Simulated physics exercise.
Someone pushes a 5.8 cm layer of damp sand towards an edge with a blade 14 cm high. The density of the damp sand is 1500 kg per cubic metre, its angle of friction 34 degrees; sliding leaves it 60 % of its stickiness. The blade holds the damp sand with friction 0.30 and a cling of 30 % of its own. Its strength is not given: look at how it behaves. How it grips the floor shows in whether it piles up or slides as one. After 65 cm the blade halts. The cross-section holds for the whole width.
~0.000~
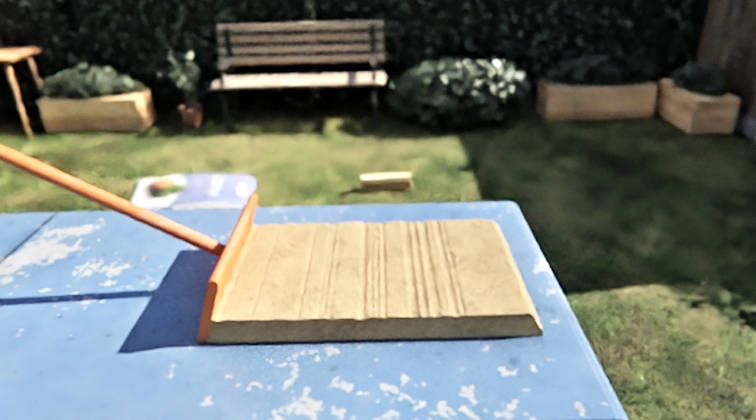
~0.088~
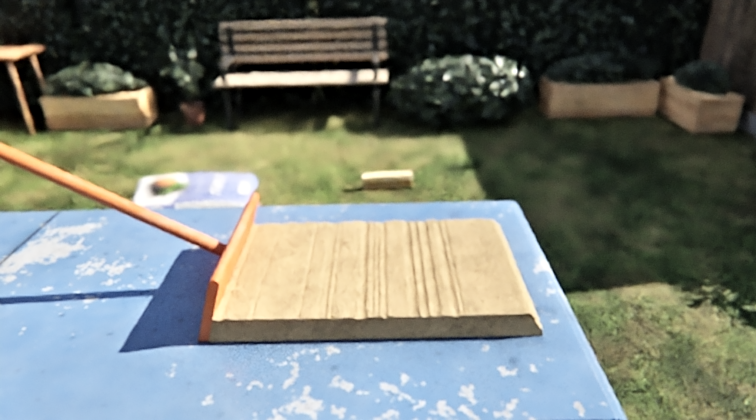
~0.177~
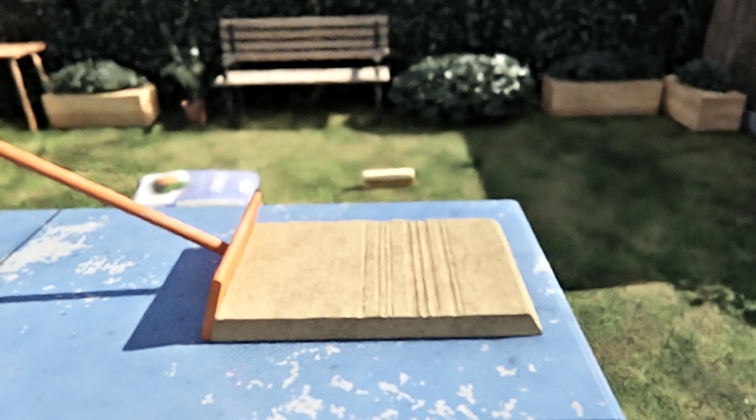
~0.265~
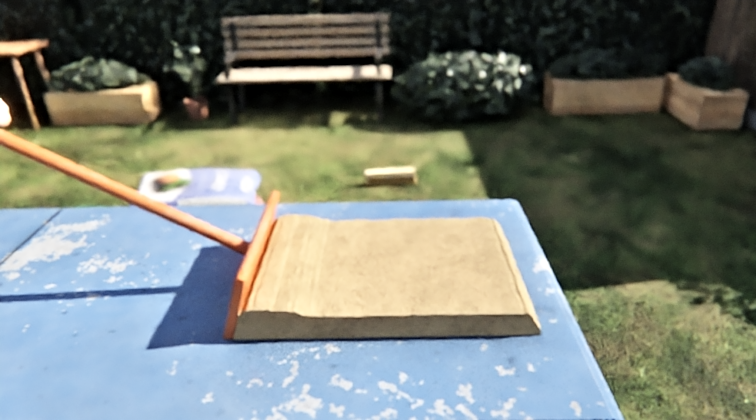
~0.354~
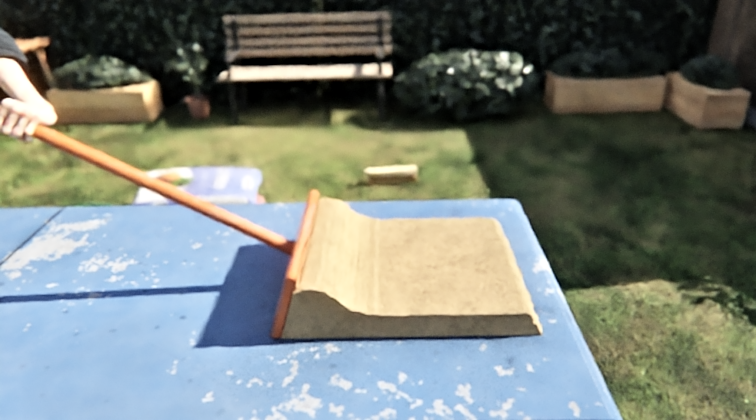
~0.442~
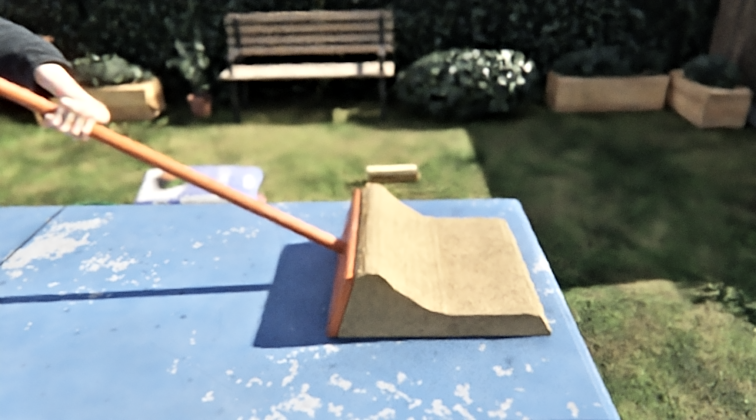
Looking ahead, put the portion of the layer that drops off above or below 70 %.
Expect above 70 %.
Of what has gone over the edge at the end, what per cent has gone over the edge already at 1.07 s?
About 90 %.
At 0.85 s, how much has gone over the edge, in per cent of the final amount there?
Some 40 per cent.
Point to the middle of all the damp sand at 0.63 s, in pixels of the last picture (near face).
At about (537, 316).
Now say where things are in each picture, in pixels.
The first picture shows foot of the blade at (207, 343), not yet moved; leading edge of the damp sand at (541, 333), piled 5.7 cm high.
The second picture shows foot of the blade at (208, 342), not yet moved; leading edge of the damp sand at (541, 333), piled 5.7 cm high.
The third picture shows foot of the blade at (211, 341), moved 4 mm; leading edge of the damp sand at (540, 333), piled 5.7 cm high.
The fourth picture shows foot of the blade at (233, 340), moved 5.3 cm; leading edge of the damp sand at (540, 333), piled 7.8 cm high.
The fifth picture shows foot of the blade at (281, 339), moved 16 cm; leading edge of the damp sand at (540, 330), piled 13 cm high.
The sixth picture shows foot of the blade at (337, 338), moved 28 cm; leading edge of the damp sand at (549, 330), piled 17 cm high.
After 0.63 s, 0 % has gone over the edge.
After 0.85 s, 30 % has gone over the edge.
After 1.07 s, 73 % has gone over the edge.
After 1.29 s, 78 % has gone over the edge.
After 1.39 s, at the end, 78 % has gone over the edge.
